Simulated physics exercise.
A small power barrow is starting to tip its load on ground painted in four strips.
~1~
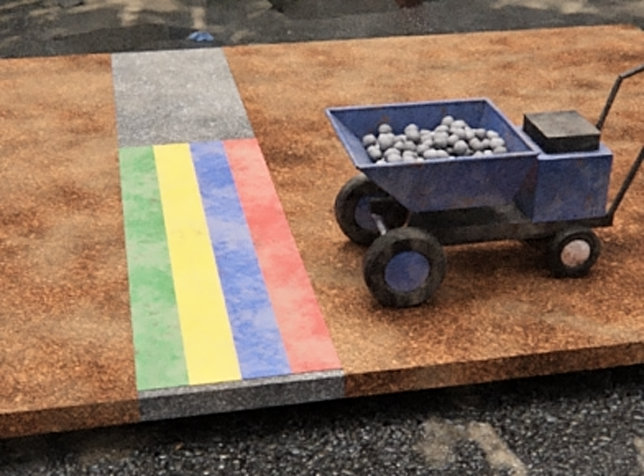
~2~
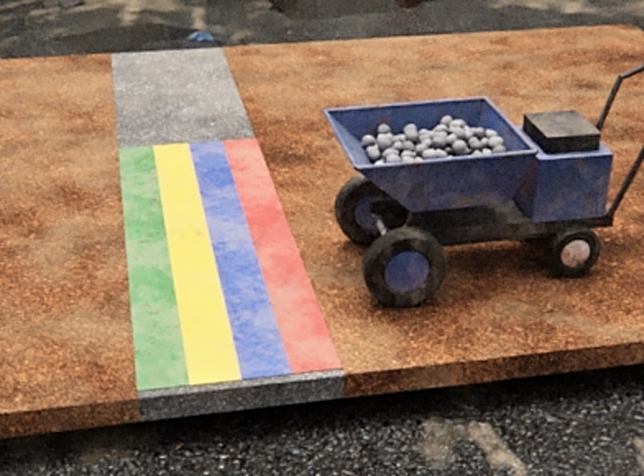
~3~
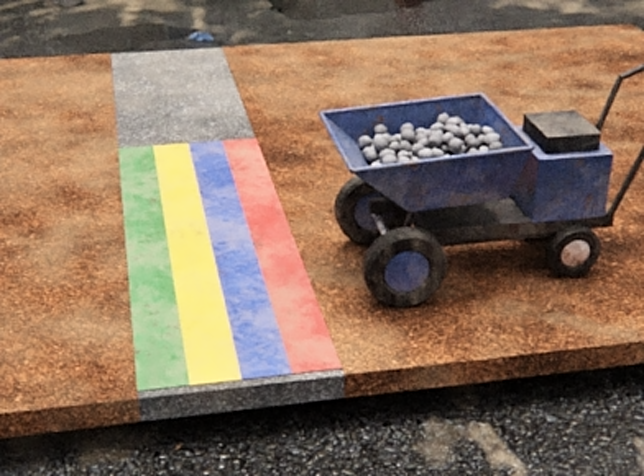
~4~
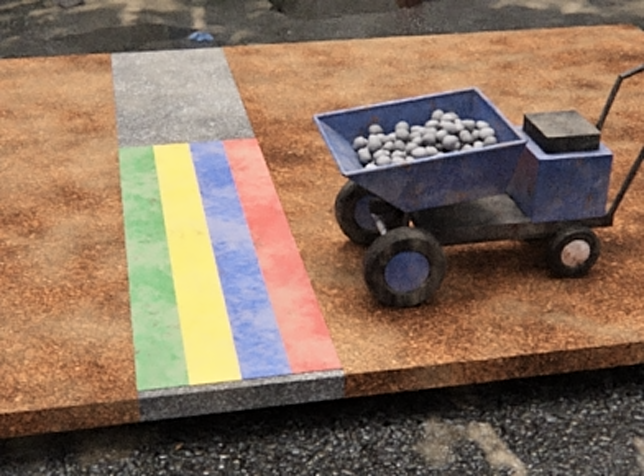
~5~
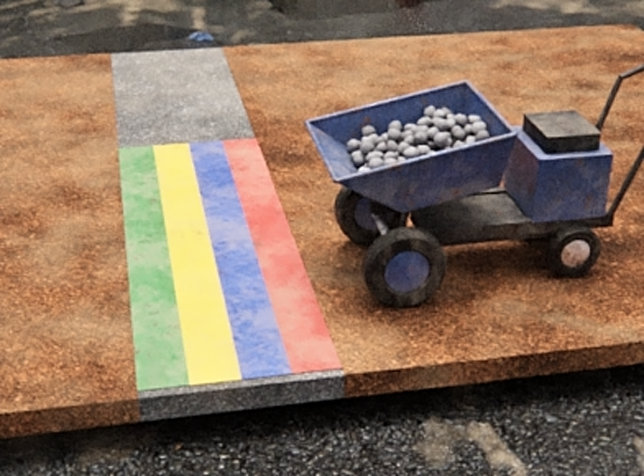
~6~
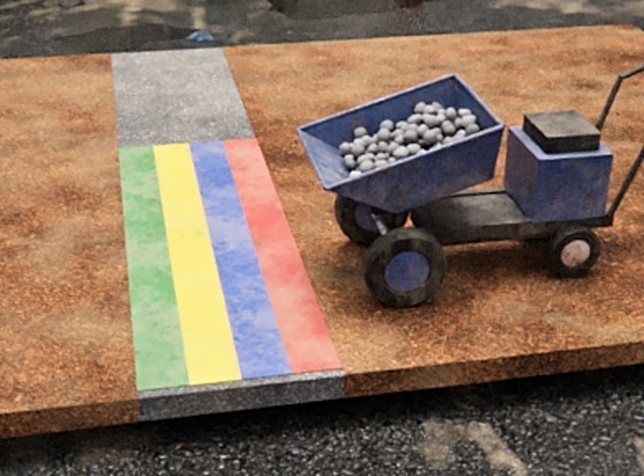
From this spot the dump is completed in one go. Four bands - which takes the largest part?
Largest part: The blue band.
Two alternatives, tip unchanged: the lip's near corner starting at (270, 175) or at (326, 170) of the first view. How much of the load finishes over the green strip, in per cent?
40 % then 20 %.
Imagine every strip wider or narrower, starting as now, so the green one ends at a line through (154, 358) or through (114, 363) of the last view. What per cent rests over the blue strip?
30 and 40 percent, roughly.
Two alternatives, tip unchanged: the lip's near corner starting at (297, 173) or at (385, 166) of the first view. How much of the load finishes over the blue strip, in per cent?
That works out to 0 per cent for the first position and 40 per cent for the second.
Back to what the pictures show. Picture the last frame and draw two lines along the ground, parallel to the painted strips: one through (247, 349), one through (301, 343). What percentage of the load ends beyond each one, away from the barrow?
Respectively 50 and 80 %.
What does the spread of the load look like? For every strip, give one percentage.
Red strip about 0 per cent, blue strip about 40 per cent, yellow strip about 30 per cent, green strip about 10 per cent.
Shortly afterwards, skip tipped steeply; the whole lot in the skip.
Next, skip tipped right over; the bulk in the skip; near a quarter over the blue strip; only a few over the yellow strip.
Some moments later, skip tipped right over; near a quarter in the skip; only a few over the red strip; near a third over the blue strip; near a quarter over the yellow strip; a little over the green strip; only a few off the paint.
In the end, skip tipped right over; near a quarter in the skip; only a few over the red strip; near a third over the blue strip; near a quarter over the yellow strip; a little over the green strip; only a few off the paint.
